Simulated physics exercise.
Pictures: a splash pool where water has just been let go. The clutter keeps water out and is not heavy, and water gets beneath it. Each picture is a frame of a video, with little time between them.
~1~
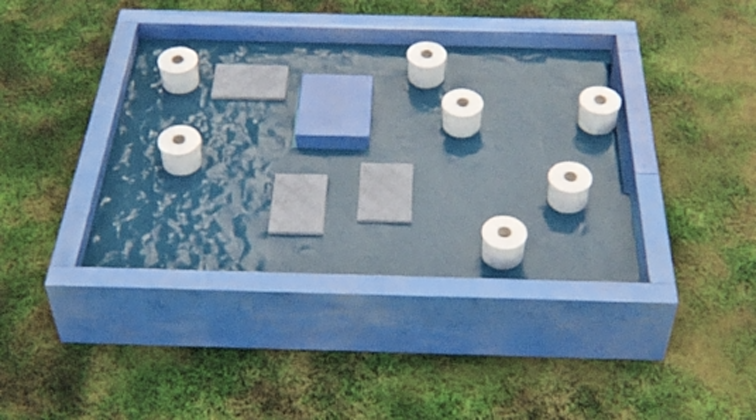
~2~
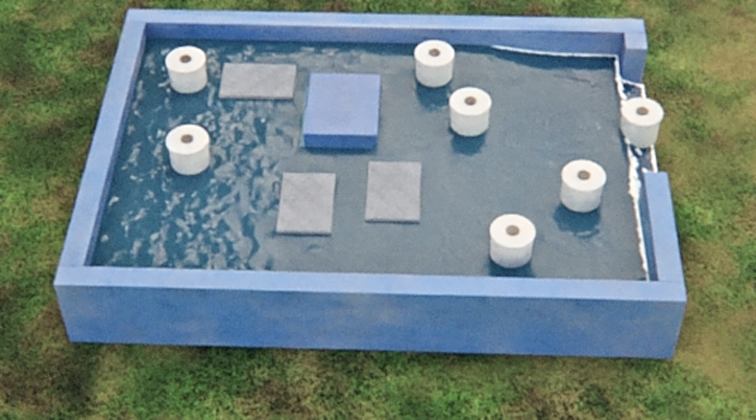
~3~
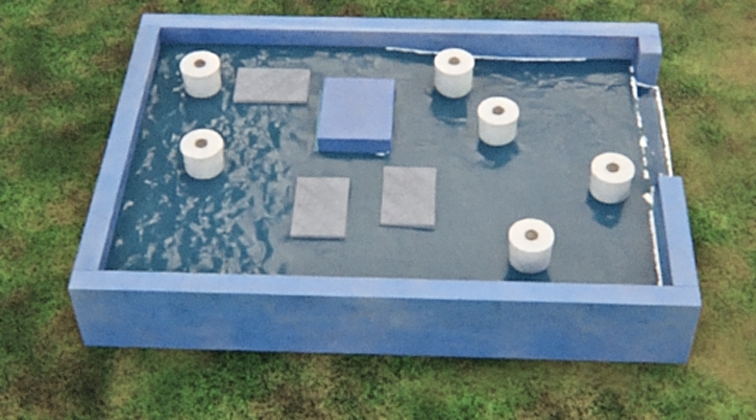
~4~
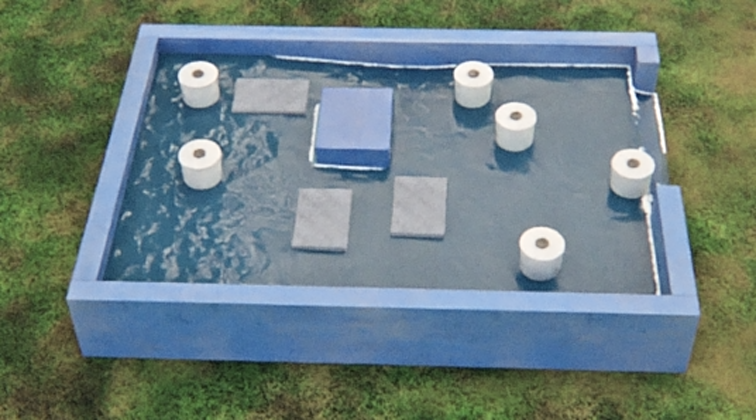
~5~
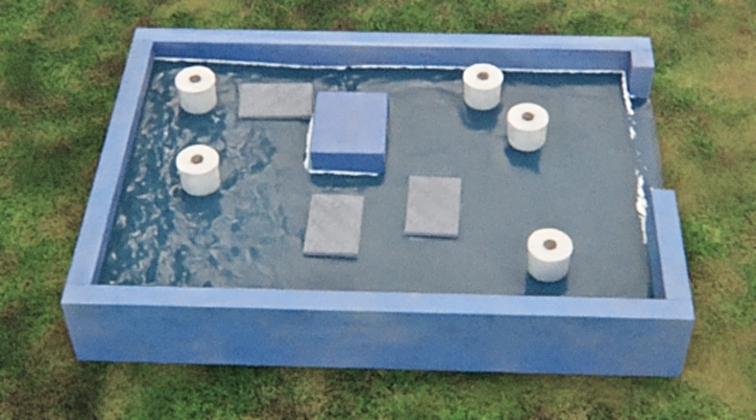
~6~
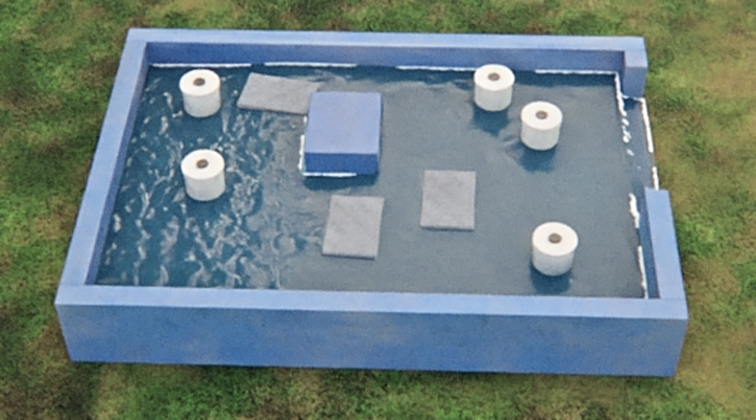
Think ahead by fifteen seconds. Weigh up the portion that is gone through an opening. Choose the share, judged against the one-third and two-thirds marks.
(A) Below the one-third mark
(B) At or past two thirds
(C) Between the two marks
Option B: At or past two thirds.
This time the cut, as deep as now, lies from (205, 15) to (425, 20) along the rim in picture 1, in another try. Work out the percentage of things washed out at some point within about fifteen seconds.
Share out: Near 60 %.
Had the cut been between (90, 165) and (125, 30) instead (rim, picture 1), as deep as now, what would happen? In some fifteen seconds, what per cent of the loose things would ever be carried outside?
60 %.
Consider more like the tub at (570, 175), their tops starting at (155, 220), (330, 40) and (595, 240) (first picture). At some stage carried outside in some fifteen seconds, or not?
Note - in order: Retained / out of the scene / out of the scene.
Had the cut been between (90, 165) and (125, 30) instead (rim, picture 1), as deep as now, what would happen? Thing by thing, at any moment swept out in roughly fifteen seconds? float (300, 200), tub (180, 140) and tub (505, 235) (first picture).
Escapes, escapes, remains.
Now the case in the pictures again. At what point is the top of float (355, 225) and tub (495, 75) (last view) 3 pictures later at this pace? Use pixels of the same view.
Roughly (413, 224) for the first, roughly (559, 82) for the second.
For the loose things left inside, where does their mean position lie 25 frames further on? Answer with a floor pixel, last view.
Roughly at (272, 172) in the last view.
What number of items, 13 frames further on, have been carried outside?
By that point the tally is 6.
A moment on, 2 of 10 are out; 8 afloat.
Next, 6 of 10 are out; 4 afloat.
Later, 7 of 10 are out; 3 afloat.
In the end, 7 of 10 are out; 3 afloat.
